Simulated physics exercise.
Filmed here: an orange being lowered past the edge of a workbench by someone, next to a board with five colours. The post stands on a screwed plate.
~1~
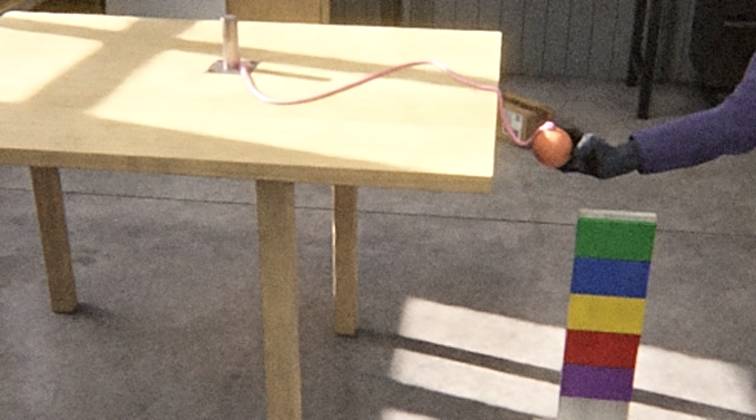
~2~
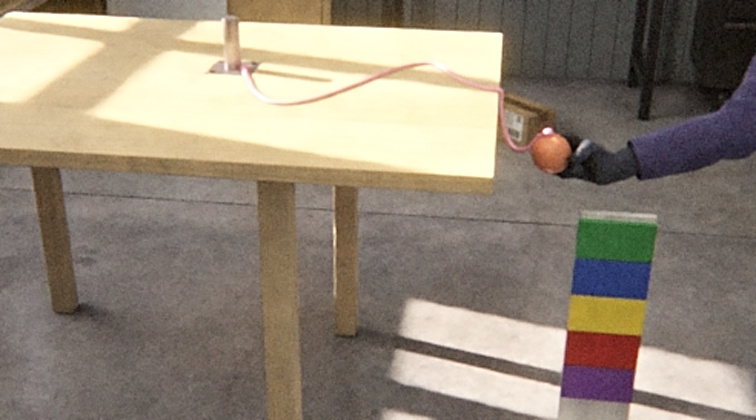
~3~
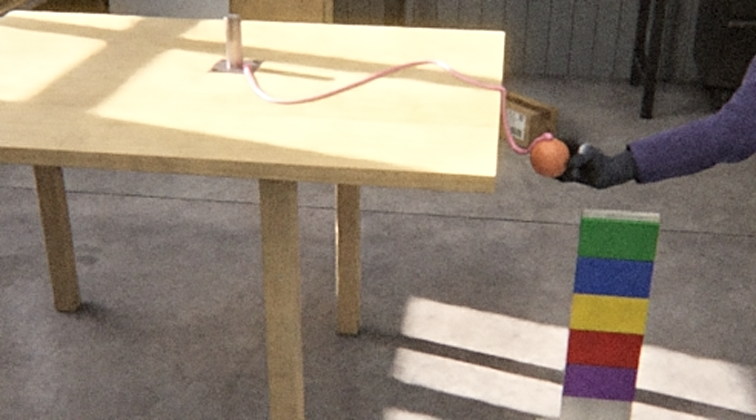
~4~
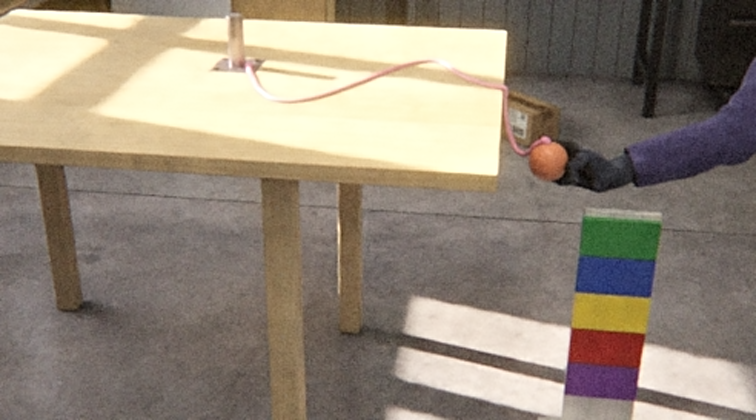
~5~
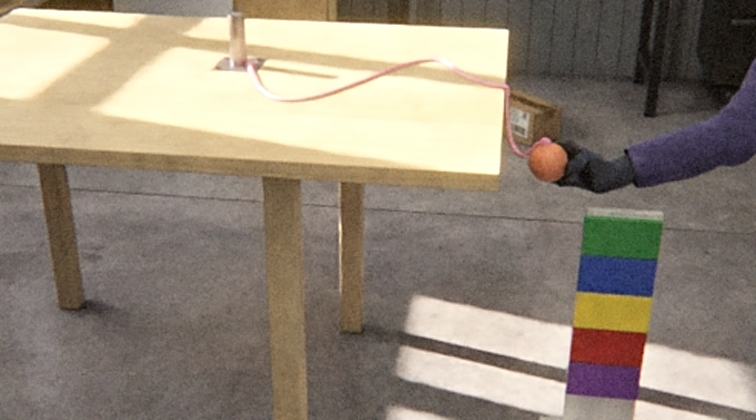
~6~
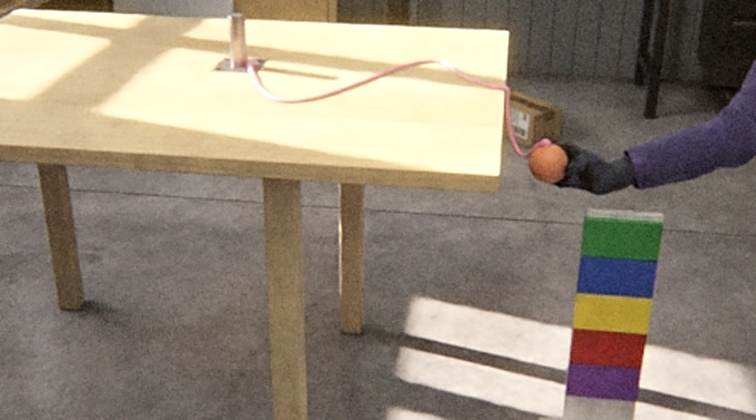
A gloved hand holds an orange ball on a pink cord, lowering it very slightly.
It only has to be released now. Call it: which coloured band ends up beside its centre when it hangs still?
Purple, beside its centre.
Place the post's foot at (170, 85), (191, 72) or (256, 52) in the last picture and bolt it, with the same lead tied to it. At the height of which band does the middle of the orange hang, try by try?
One after the other, red; red; purple.
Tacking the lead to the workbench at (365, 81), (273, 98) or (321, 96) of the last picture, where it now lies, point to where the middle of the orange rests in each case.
First try near (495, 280), second near (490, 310), third near (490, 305).
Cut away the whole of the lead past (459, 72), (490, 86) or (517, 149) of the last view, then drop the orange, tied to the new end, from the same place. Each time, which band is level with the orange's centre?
Taking the cuts in order: Green, then blue, then red.
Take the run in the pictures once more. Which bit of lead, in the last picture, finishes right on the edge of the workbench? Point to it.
That spot is roughly at (392, 71).
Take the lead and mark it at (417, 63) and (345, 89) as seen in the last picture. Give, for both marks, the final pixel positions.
The first finishes about (503, 139) and the second about (429, 88).
Soon after, orange near (500, 352); level with purple.
After that, orange near (477, 362); level with purple.
In the end, orange near (485, 365); level with purple. Its middle rests at the purple band.
